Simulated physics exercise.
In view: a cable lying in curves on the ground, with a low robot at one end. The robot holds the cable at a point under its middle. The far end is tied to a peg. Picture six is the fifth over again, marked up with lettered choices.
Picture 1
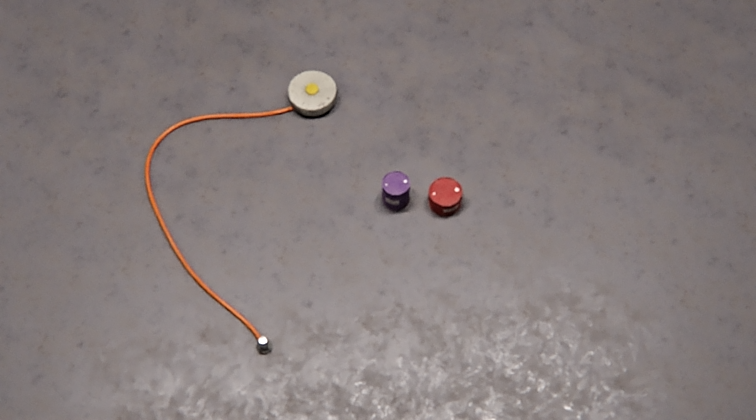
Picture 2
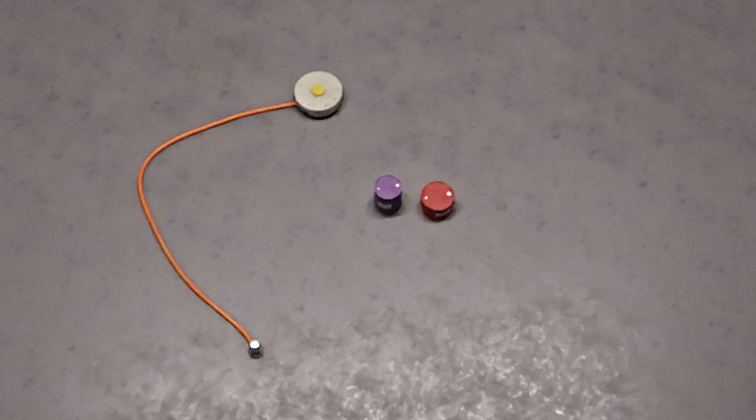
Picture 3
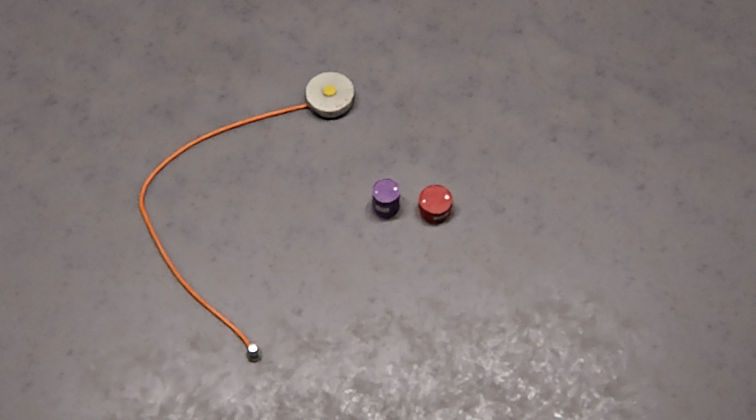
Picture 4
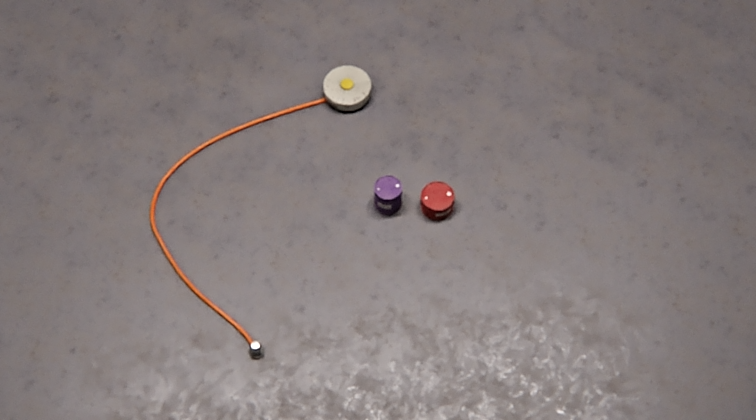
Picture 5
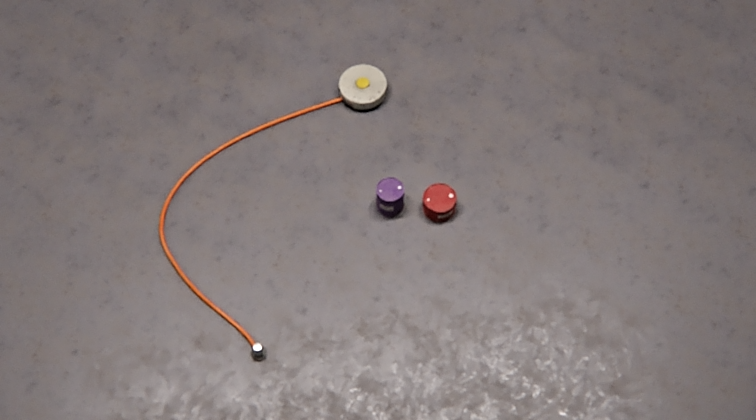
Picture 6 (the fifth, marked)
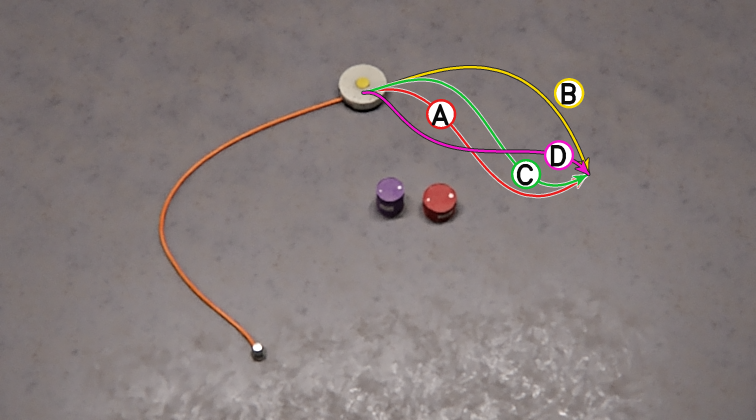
In the video, a round, pale robot with a yellow center, attached to an orange cable fastened to a small peg, moves gradually right, drawing the cable's upper part along, while a purple keg and a red tub sit nearby.
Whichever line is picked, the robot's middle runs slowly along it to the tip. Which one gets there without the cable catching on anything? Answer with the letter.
With B nothing is caught.
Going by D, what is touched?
It meets the purple keg.
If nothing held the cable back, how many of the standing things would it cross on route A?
Two.
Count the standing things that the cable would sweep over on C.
Two.
On the marked copy, A from (363, 93) via (472, 152) to (586, 176); B from (363, 93) via (503, 72) to (588, 172); C from (363, 93) via (482, 118) to (587, 175); D from (363, 93) via (468, 150) to (588, 174).
Taking B. A third of the way, robot (467, 62), middle of the cable (291, 173).
Two thirds of the way, robot (557, 106), middle of the cable (356, 178).
When it is over, robot (590, 169), middle of the cable (371, 188); nothing has been touched.
As for the rest, A meets the purple keg and red tub; C meets the purple keg and red tub; D meets the purple keg.
